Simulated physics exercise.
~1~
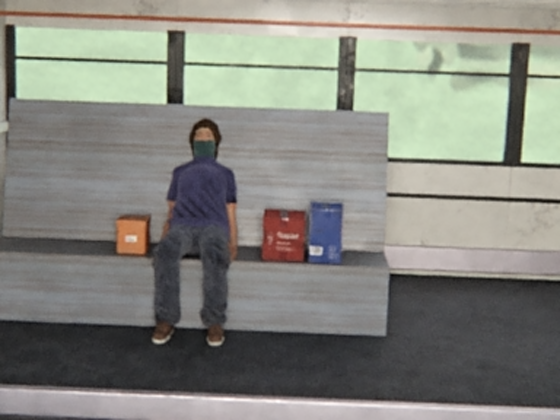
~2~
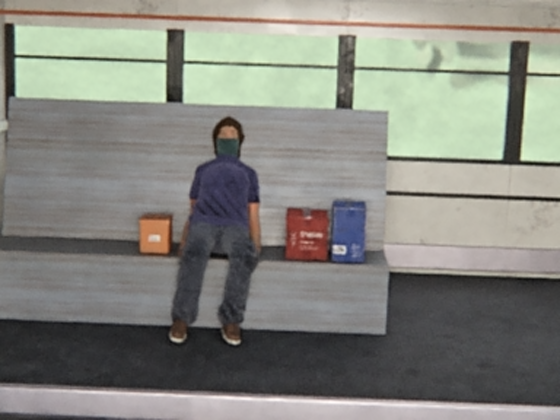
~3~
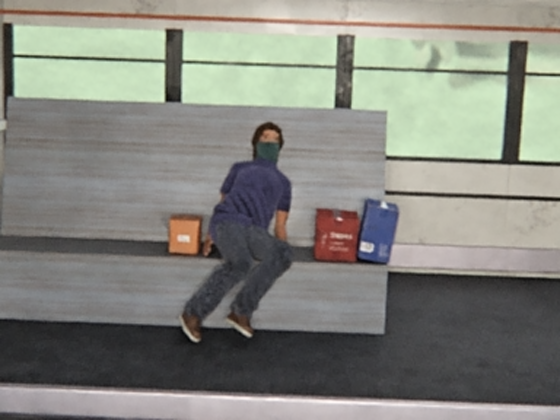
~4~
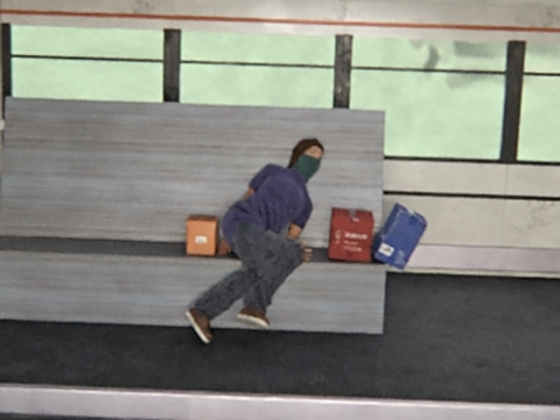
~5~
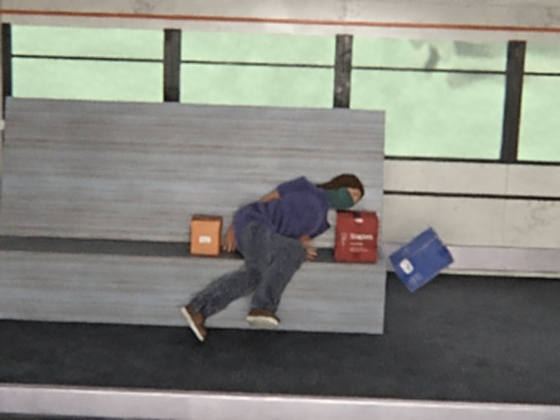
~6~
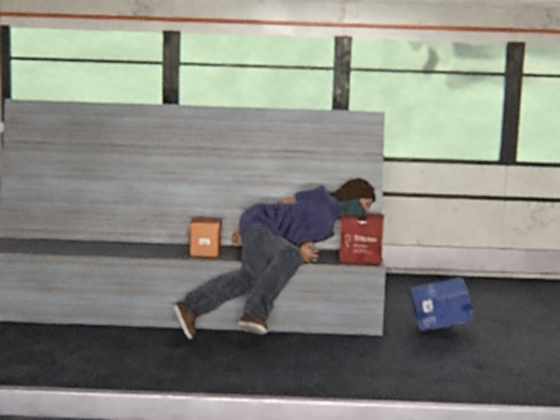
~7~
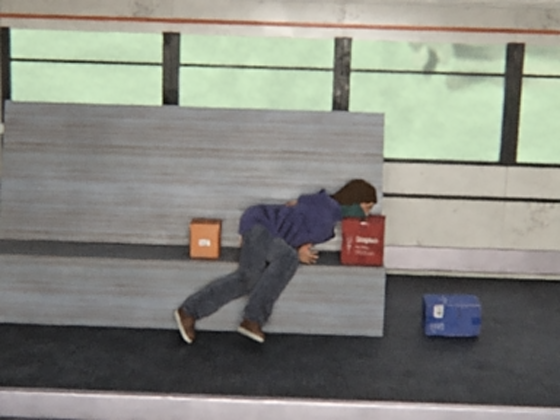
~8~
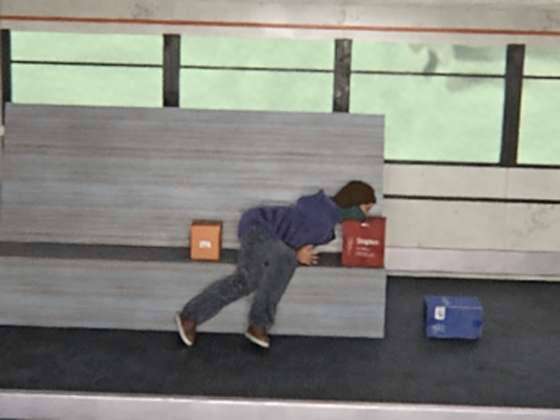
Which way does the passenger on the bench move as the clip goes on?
The passenger moves to the right along the bench, slumping over toward the red box.
